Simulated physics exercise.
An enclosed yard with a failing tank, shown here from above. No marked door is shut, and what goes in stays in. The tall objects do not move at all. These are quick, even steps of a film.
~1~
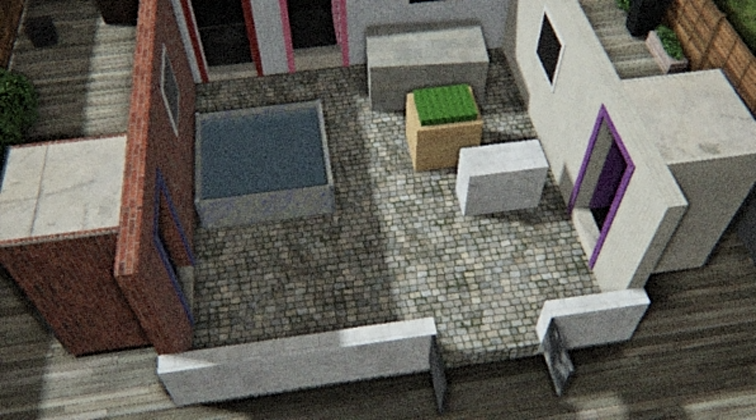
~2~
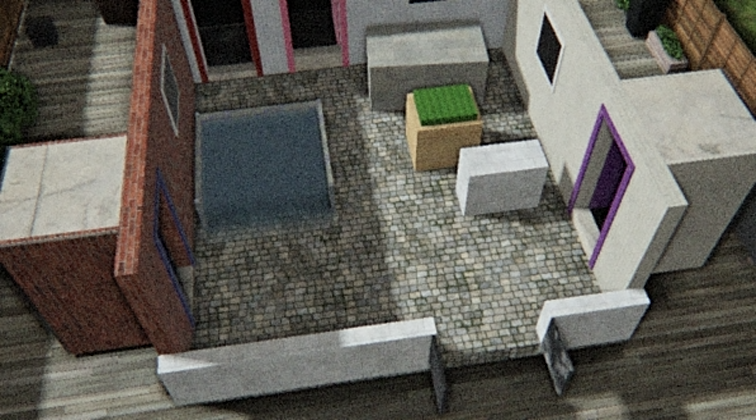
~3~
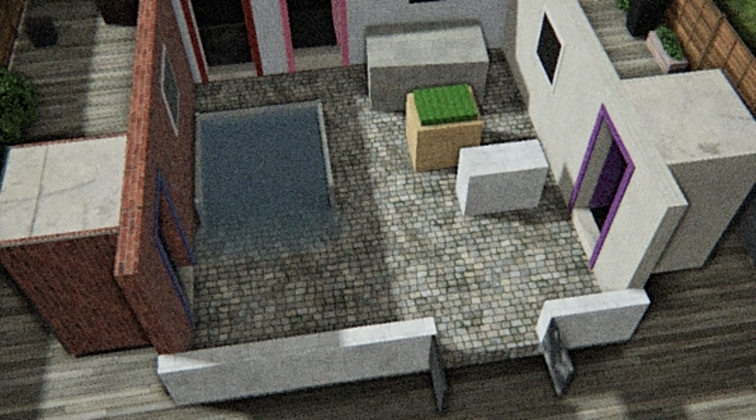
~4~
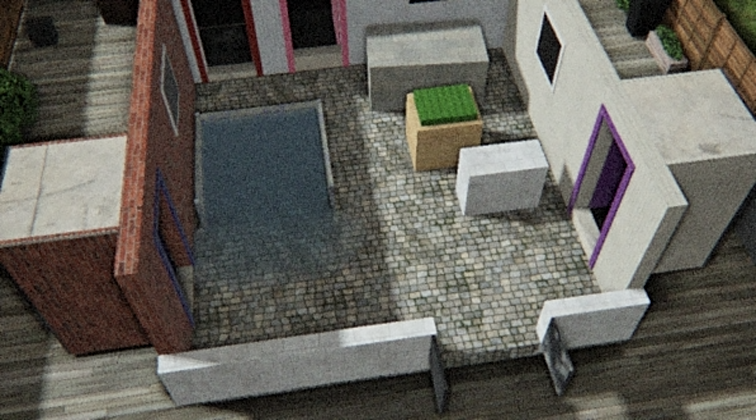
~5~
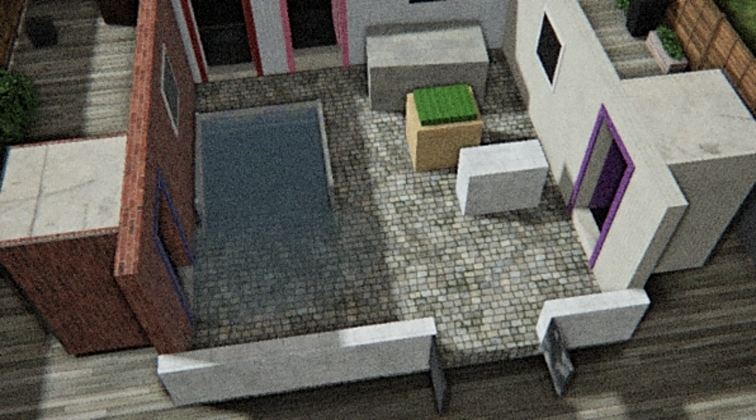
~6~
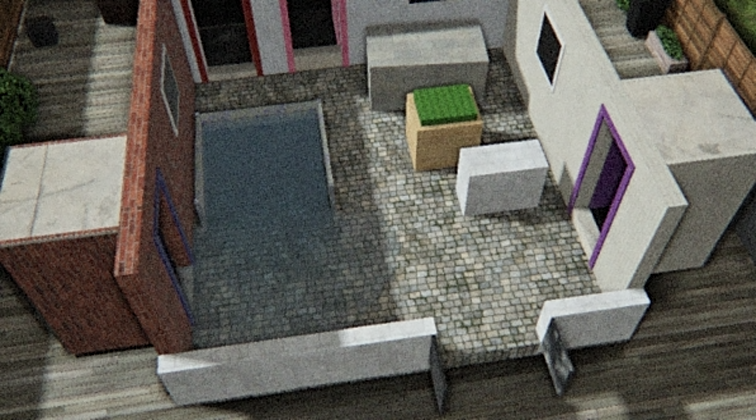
The video shows a walled cobbled yard from above, where still water in a rectangular tank beside the brick wall pours out of its near side and spreads thinly across the paving toward the low white front wall.
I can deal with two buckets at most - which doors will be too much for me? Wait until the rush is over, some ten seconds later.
Here is how it goes: The purple door will be manageable; the blue door will be too much; the pink door will be manageable; the red door will be manageable.
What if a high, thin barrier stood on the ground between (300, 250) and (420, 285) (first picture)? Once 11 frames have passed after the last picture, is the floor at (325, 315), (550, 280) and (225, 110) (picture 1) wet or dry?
Results in order: Swamped / swamped / bone-dry.
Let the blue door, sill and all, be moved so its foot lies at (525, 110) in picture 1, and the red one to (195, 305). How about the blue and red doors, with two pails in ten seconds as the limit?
As I see it, the blue door remains below the limit, and the red door crosses the limit.
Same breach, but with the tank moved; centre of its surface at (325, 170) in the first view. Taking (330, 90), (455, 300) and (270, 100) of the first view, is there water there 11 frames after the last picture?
Log: No flood; flood; no flood.
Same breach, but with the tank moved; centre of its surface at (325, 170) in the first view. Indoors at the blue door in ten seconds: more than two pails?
One by one: Blue lets more in.
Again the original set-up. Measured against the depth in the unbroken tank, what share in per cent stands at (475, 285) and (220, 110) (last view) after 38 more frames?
I reckon it's around 8 and then 2 in a hundred.
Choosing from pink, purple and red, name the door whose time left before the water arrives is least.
Result: The one in purple is first.
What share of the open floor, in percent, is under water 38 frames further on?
I'd say 75 per cent.
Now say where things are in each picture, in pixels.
The first frame shows still water in the tank at (262, 152).
In the second frame, water pours out at (269, 211) and has run to (202, 231).
In the third frame, the front is at (198, 254), out from the gap at (269, 213).
In the fourth frame, water pours out at (269, 213) and has run to (194, 277).
In the fifth frame, water pours out at (269, 213) and has run to (194, 309).
In the sixth frame, water pours out at (269, 213) and has run to (220, 346).
A moment on, water covers 30 % of the floor; the purple door not reached, the blue door under two buckets in, the pink door not reached, the red door not reached.
Next, water covers 35 % of the floor; the purple door not reached, the blue door over two buckets in, the pink door not reached, the red door not reached.
Then, water covers 45 % of the floor; the purple door wet at the sill, nothing in, the blue door far over two buckets in, the pink door not reached, the red door not reached.
Later, water covers 75 % of the floor; the purple door wet at the sill, nothing in, the blue door far over two buckets in, the pink door not reached, the red door wet at the sill, nothing in.
In the end, water covers 90 % of the floor; the purple door wet at the sill, nothing in, the blue door far over two buckets in, the pink door wet at the sill, nothing in, the red door wet at the sill, nothing in.
